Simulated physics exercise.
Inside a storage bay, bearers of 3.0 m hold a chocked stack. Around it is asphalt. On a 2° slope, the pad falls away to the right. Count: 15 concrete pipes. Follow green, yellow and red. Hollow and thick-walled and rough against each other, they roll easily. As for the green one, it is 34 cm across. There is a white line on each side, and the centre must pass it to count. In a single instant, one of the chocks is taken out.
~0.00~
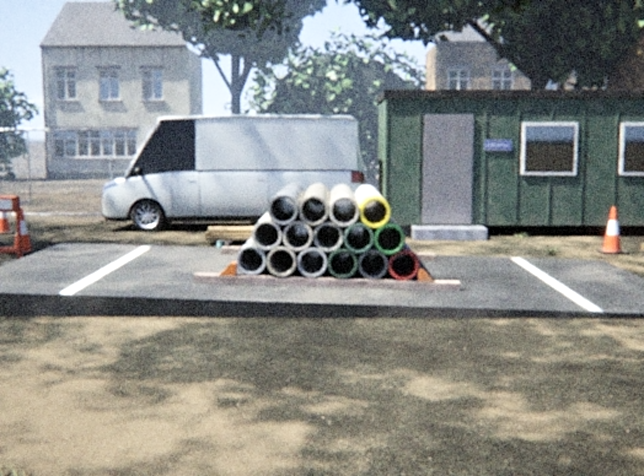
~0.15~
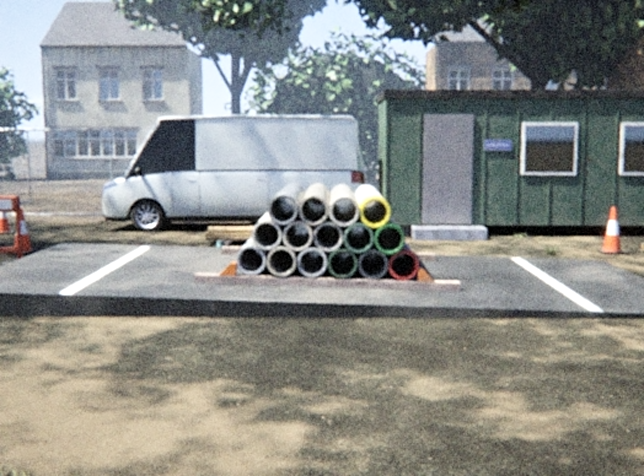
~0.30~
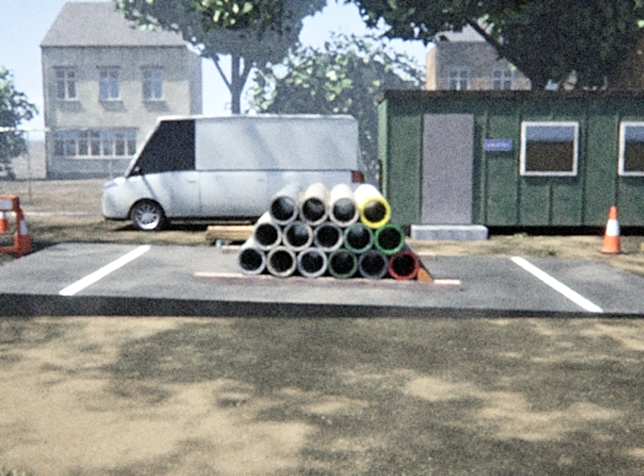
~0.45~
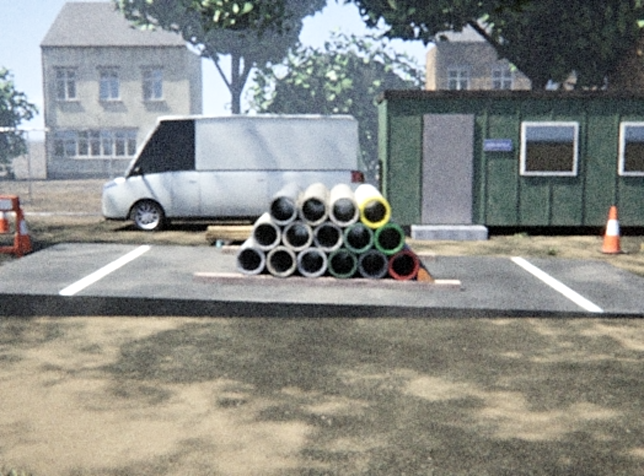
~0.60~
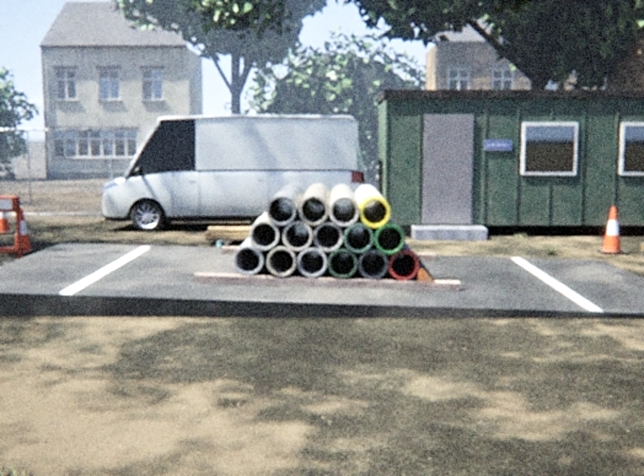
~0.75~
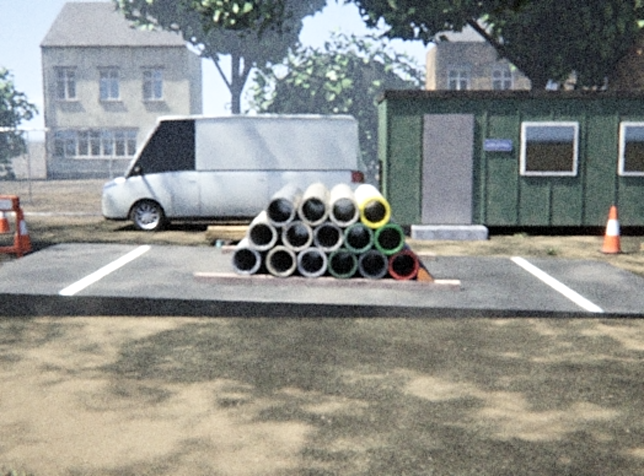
On an asphalt pad beside a green cabin, a pyramid of concrete pipes staying still as the left orange wedge disappears.
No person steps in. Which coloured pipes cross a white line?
Here it goes: Green halts inside the lines, yellow halts inside the lines, red halts inside the lines.
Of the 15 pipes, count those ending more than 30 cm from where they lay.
Count: 3.
By 1.1 s, green is up on others, 80 cm from the bearers' right end; yellow is up on others, 100 cm from the bearers' right end; red is on the bearers, 65 cm from the bearers' right end; 0 over a line so far.
Finally (4.9 s), green is up on others, 80 cm from the bearers' right end; yellow is up on others, 100 cm from the bearers' right end; red is on the bearers, 65 cm from the bearers' right end; 1 over a line so far.
